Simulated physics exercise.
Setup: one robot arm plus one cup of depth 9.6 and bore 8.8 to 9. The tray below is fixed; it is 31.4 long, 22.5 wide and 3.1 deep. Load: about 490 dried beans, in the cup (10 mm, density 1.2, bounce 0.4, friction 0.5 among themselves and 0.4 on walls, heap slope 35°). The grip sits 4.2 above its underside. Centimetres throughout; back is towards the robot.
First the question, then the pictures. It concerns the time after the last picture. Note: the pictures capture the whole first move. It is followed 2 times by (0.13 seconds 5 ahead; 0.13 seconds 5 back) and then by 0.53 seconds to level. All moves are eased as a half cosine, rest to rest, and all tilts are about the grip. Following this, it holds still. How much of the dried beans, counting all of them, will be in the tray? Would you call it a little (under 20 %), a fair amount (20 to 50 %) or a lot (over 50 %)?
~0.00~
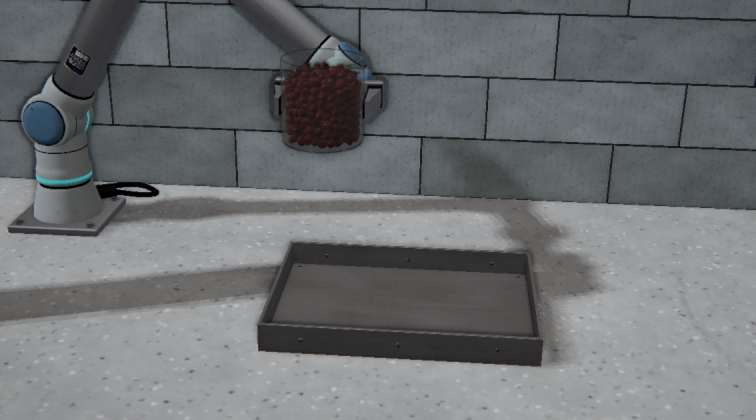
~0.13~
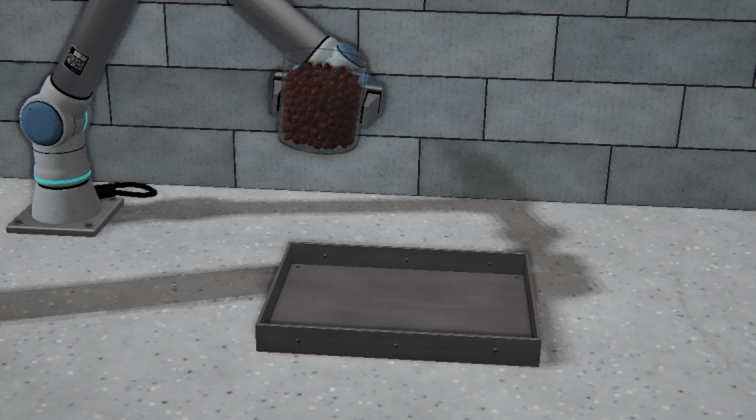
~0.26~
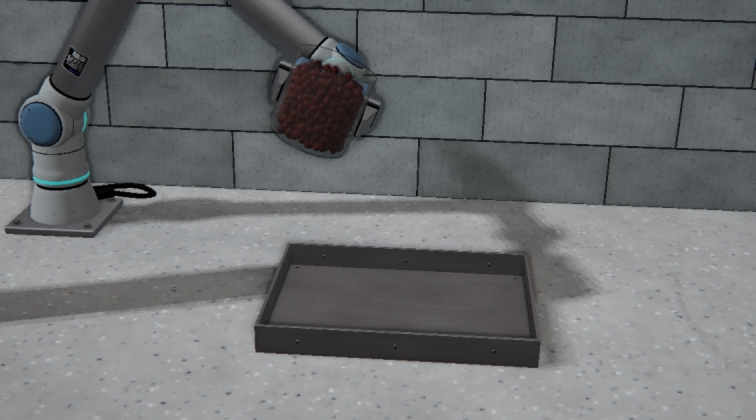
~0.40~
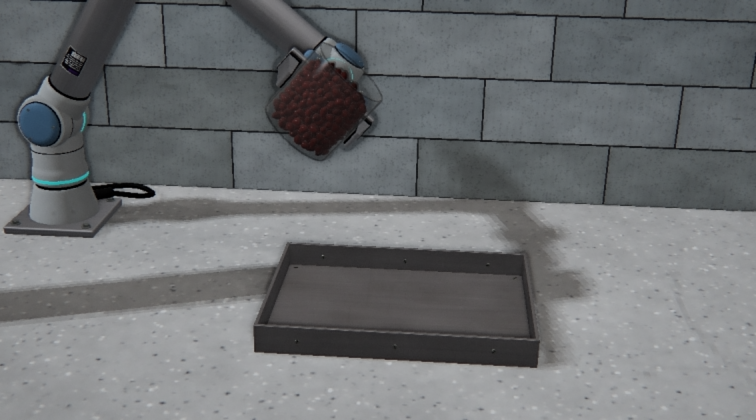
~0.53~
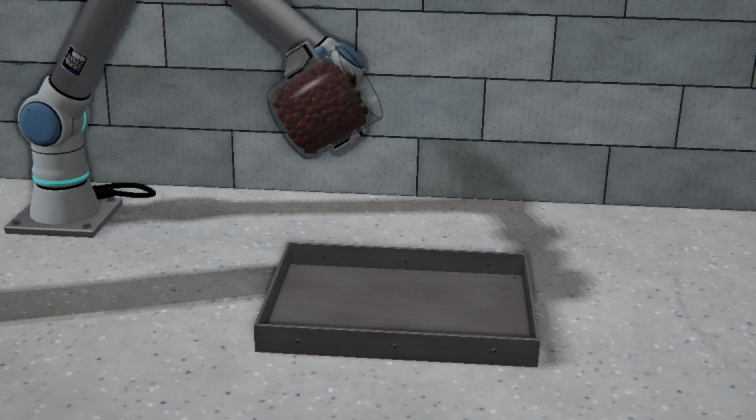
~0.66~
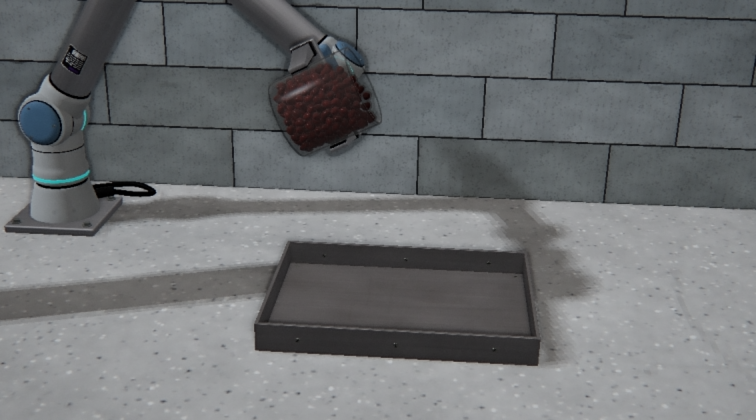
I would call it a fair amount, 20 to 50 %.
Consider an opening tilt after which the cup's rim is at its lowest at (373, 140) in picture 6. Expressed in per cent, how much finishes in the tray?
About 75 %.
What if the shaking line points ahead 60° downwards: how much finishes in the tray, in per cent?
Roughly 5 percent of it.
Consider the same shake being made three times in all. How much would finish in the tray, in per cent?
Then about 40 per cent.
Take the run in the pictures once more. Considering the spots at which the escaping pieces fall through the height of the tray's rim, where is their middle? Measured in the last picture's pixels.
Roughly at (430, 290).
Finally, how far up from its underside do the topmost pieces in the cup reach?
The top sits some 9.5 cm up.
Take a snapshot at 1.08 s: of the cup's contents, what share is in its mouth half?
50 per cent.
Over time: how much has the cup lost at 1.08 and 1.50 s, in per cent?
Readings in order: 20, 35.
After 1.08 s, tilted 63° forward, highest piece 28 above the table; 383 in the cup, 98 in the tray, 11 in flight or on a rim.
After 1.50 s, tilted 21° forward, highest piece 30 above the table; 320 in the cup, 164 in the tray, 8 on the table or floor.
After 1.91 s, level, highest piece 31 above the table; 320 in the cup, 164 in the tray, 8 on the table or floor.
After 2.96 s, level, highest piece 31 above the table; 320 in the cup, 164 in the tray, 8 on the table or floor.
In the end, 320 in the cup, 164 in the tray, 8 on the table or floor. That is 33 % in the tray.
